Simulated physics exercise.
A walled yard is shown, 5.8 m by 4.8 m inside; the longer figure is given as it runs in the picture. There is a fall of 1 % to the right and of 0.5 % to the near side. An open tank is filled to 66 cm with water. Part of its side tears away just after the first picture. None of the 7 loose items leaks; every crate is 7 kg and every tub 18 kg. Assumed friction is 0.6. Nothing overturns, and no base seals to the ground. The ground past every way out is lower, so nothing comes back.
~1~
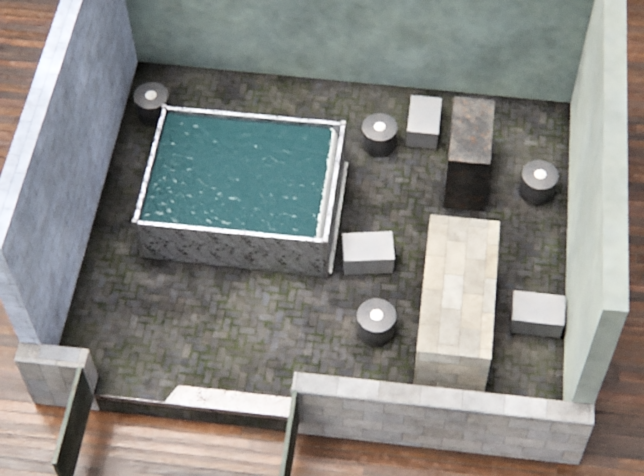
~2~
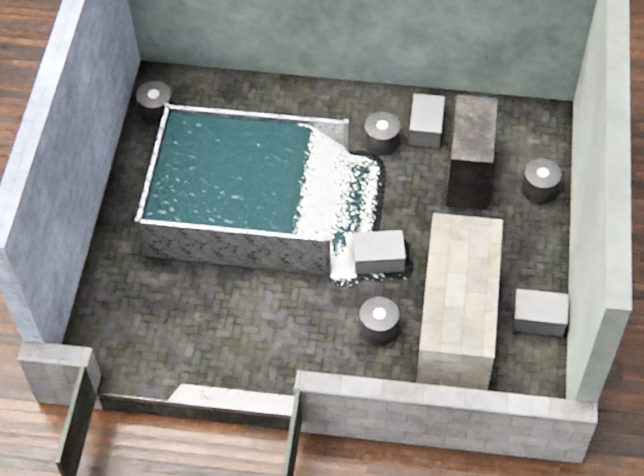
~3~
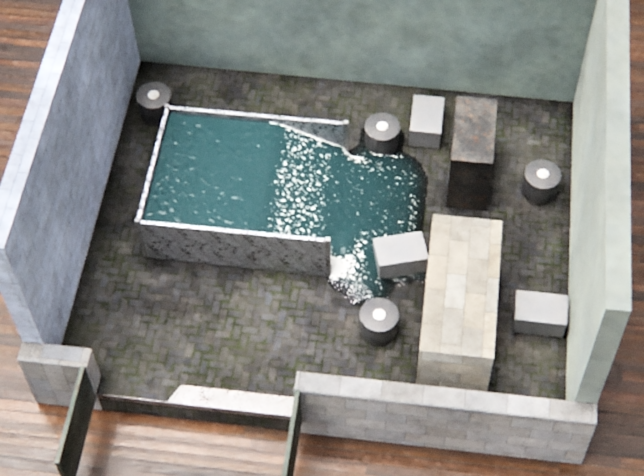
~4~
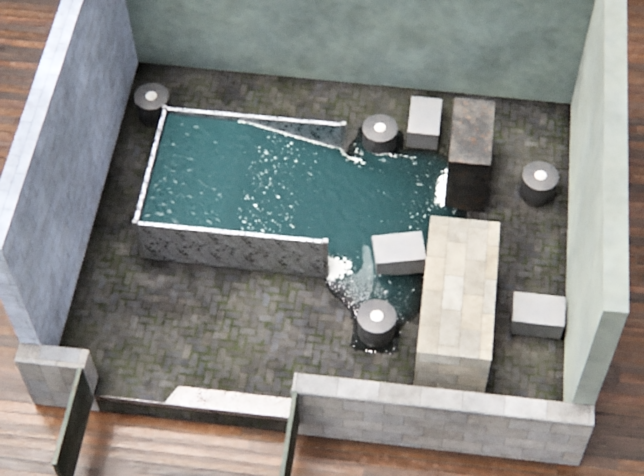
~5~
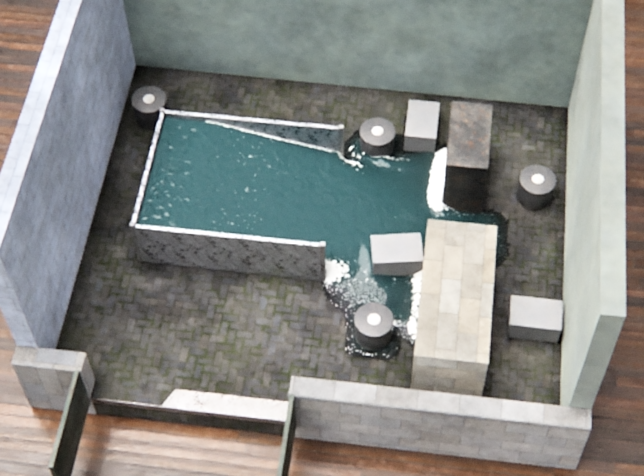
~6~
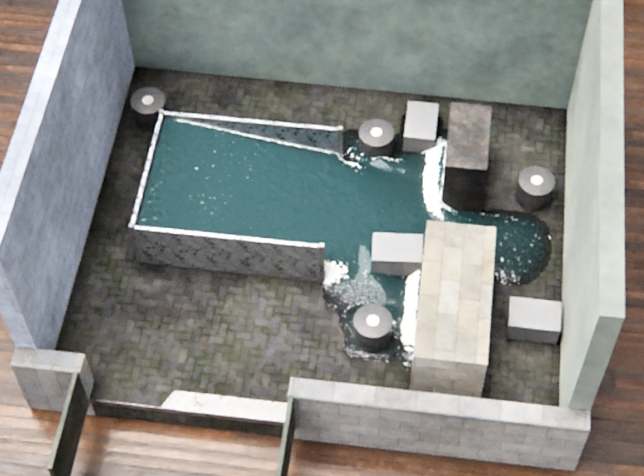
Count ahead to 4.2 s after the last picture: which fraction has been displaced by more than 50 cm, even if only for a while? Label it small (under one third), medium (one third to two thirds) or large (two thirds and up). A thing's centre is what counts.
Large.
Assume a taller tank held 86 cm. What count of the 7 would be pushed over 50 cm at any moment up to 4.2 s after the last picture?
With that change, 7 of them.
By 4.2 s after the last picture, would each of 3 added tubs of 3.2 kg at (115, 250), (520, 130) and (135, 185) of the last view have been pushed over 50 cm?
The first comes out within the limit, the second beyond the limit, the third within the limit.
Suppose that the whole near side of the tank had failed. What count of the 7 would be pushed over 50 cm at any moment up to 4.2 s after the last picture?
In that case 1 of them.
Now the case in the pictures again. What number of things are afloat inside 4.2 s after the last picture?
At that moment it comes to 4.
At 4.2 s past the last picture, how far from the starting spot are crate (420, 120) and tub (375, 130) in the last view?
Taking them in turn, I get 250 cm for the first and 80 cm for the second.
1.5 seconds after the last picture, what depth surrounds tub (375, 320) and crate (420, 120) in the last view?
Depths: Near 6 cm, then near 5 cm.
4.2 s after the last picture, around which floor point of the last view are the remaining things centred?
They're centred close to (326, 226).
Then, 0.4 s after the last picture 0 of 7 are over 50 cm from their spots; 1 afloat.
Then, 1.5 s after the last picture 2 of 7 are over 50 cm from their spots; 2 afloat.
Then, 2.8 s after the last picture 4 of 7 are over 50 cm from their spots; 4 afloat.
Then, 4.2 s after the last picture 5 of 7 are over 50 cm from their spots, and 6 have been at some point; 4 afloat.
